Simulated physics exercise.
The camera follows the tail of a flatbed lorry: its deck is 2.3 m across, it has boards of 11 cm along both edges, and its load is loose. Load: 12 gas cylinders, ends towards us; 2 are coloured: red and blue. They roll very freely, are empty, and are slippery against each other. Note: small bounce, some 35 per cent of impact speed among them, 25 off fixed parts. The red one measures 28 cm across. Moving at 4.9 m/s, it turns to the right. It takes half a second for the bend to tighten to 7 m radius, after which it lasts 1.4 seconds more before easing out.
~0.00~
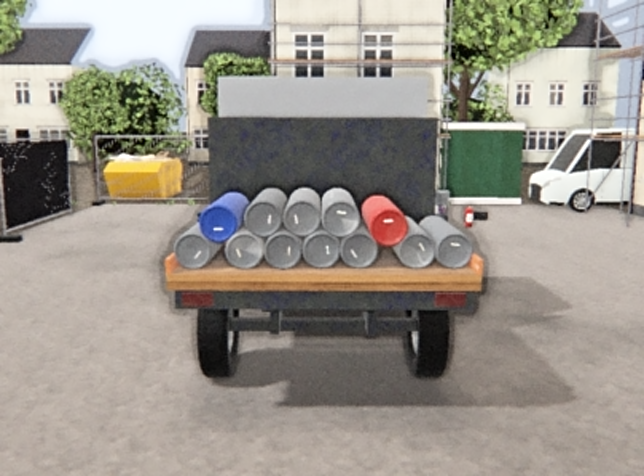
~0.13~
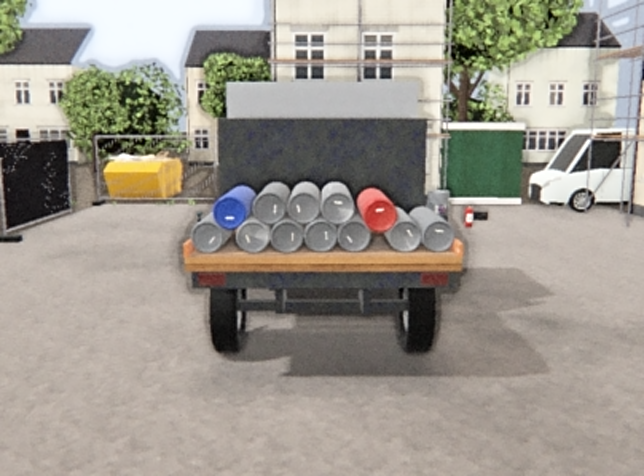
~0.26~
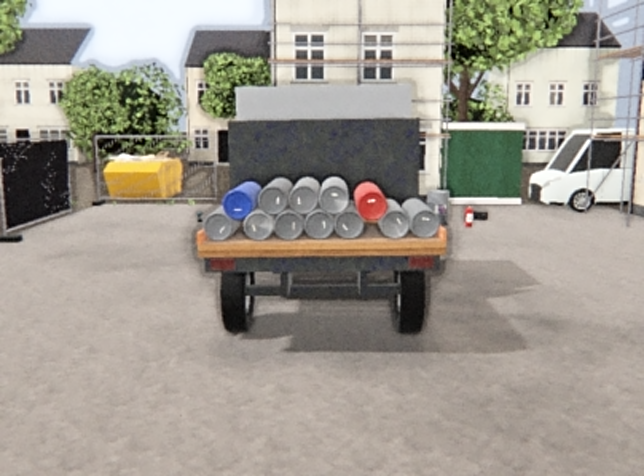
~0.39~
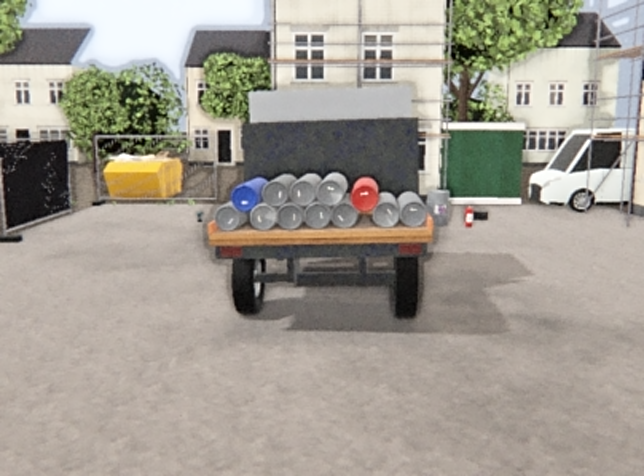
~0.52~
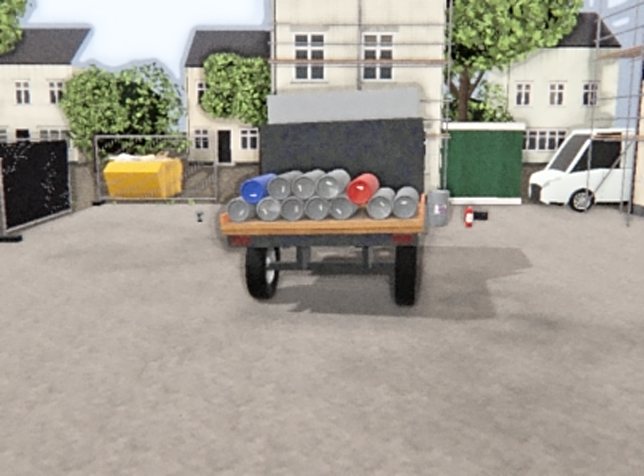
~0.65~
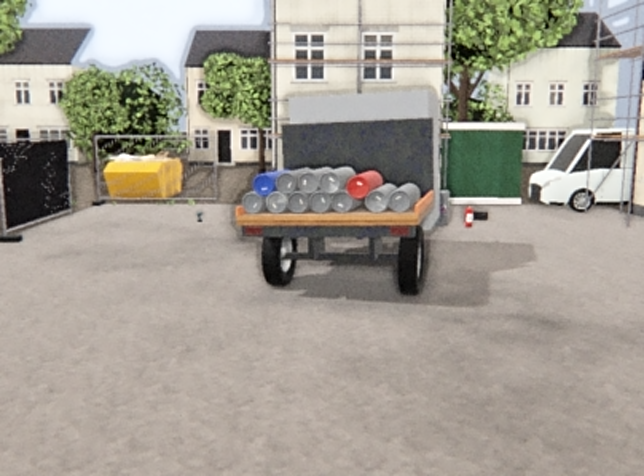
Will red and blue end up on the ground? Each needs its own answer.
Red cylinder: Stays on; blue: Off.
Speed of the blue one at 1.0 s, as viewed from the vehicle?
Close to 0.5 m/s at that moment.
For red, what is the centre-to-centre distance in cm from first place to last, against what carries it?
For red, 20.
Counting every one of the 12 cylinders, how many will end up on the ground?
That comes to 2 in total.
After 1.0 s, red is up on others, 80 cm from the right edge, rolling left; blue is up on others, 20 cm from the left edge, rolling left; 0 of 12 are off.
After 1.4 s, red is up on others, 85 cm from the right edge; blue is over the left board and falling; 1 of 12 is off.
At rest (2.5 s), red is up on others, 85 cm from the right edge; blue is over the left board and gone; 2 of 12 are off.
